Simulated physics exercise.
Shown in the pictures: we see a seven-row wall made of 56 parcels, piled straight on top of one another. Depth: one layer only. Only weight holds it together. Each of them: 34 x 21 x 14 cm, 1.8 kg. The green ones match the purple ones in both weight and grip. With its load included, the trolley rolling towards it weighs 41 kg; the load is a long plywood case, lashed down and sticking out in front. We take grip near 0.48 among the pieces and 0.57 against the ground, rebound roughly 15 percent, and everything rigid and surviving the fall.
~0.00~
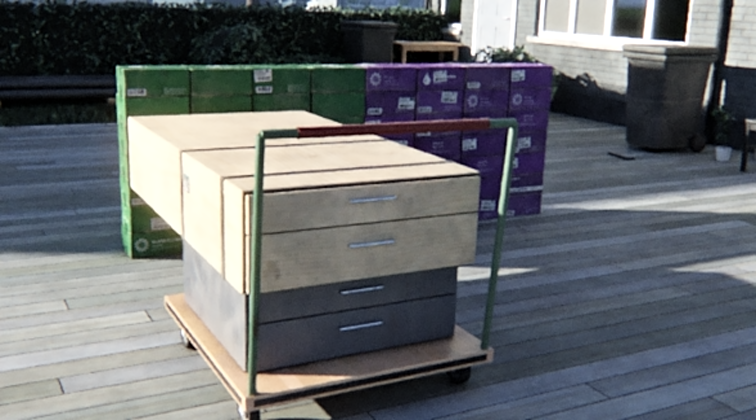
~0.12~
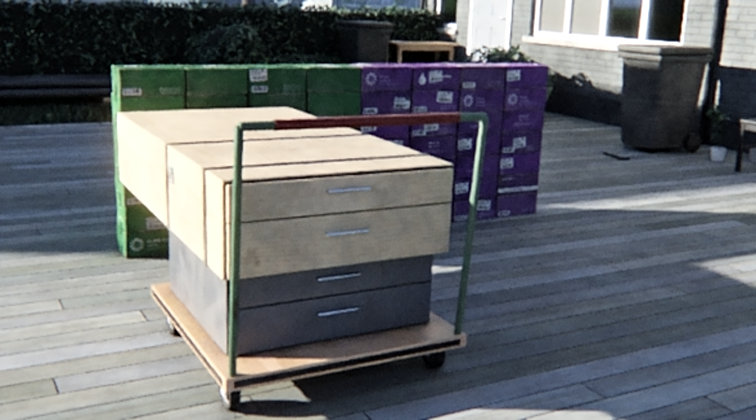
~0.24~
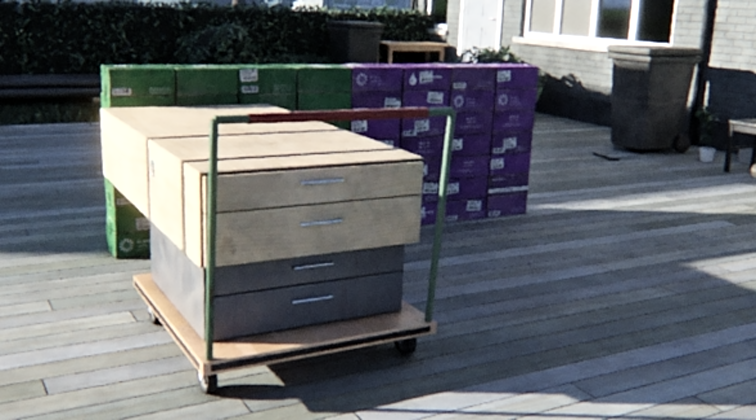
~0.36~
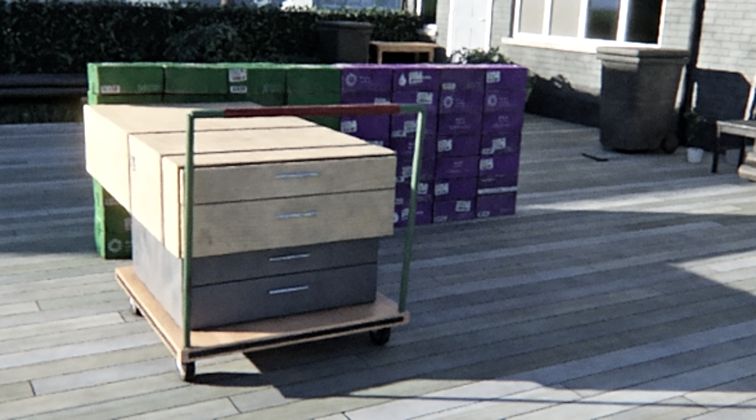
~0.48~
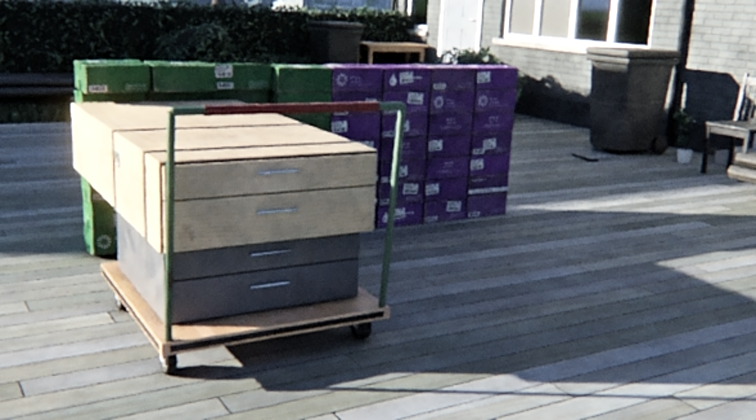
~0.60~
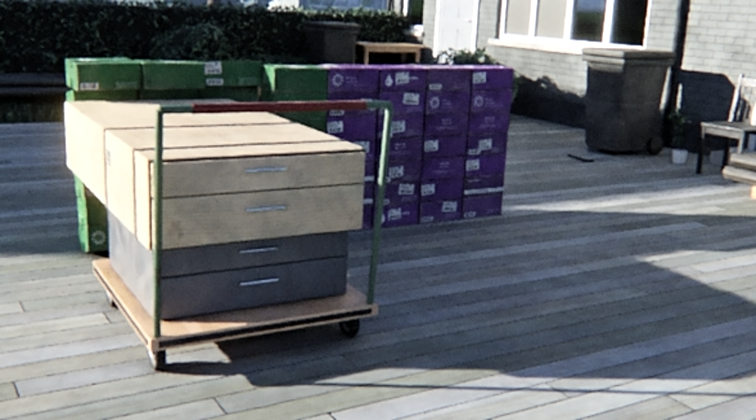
A loaded trolley carrying a long plywood case rolling leftward across decking and pushing into the green side of a green-and-purple parcel wall.
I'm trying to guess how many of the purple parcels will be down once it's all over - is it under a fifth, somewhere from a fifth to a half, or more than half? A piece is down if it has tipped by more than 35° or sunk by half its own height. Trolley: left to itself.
I'd say under a fifth of them.
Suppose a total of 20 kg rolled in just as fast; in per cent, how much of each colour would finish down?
Share down - green: 50; purple: 0 (per cent).
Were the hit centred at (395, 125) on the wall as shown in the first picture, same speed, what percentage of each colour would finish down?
Result - green: 20 %; purple: 50 %.
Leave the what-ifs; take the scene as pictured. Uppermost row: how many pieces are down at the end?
The number is 3.
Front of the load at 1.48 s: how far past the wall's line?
Reading: Approx. 40 cm past the line.
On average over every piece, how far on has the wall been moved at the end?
Roughly 30 cm.
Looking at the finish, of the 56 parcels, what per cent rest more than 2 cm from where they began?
Shifted share: 40 %.
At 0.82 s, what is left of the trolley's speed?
0.3 m/s, roughly.
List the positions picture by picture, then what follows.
In the first frame (pixels give the middle of a visible side; the camera pans a little), load (132, 140) 37 cm short of the wall; top purple parcel (442, 78); top green parcel (158, 83); none has stirred.
Load (120, 135) 23 cm short of the wall; top purple parcel (438, 78), in the second frame.
Load (104, 131) 8 cm short of the wall; top purple parcel (428, 79), in the third frame.
Load (87, 127) 37 mm into the wall's line; top purple parcel (418, 79); top green parcel (131, 80) 14 mm from its place; movement in 10 of them, in the fourth frame.
Load (74, 124) 11 cm into the wall's line; top purple parcel (408, 79); top green parcel (119, 79) 7 cm from its place; steepest lean 6°, the parcel at (87, 213); movement in 21 of them, in the fifth frame.
Load (67, 123) 15 cm into the wall's line; top purple parcel (404, 80); top green parcel (110, 77) 3° from how it stood; movement in 21 of them, in the sixth frame.
After 0.82 s, load 23 cm past the wall's line, still rolling; none of the 28 purple parcels down (0 of 56 in all colours); top purple parcel unmoved; top green parcel 25° from how it stood.
After 1.08 s, load 31 cm past the wall's line, still rolling; none of the 28 purple parcels down (21 of 56 in all colours); top purple parcel unmoved; top green parcel 55° from how it stood, 33 cm lower.
After 1.48 s, load 41 cm past the wall's line, still rolling; none of the 28 purple parcels down (21 of 56 in all colours); top purple parcel unmoved; top green parcel upside down.
In the end (2.5 s), load 53 cm past the wall's line, stopped; none of the 28 purple parcels down (21 of 56 in all colours); top purple parcel unmoved; top green parcel 86 cm lower. That is 0 per cent. From the last view, middles, top purple parcel near (395, 78), top green parcel near (26, 163).
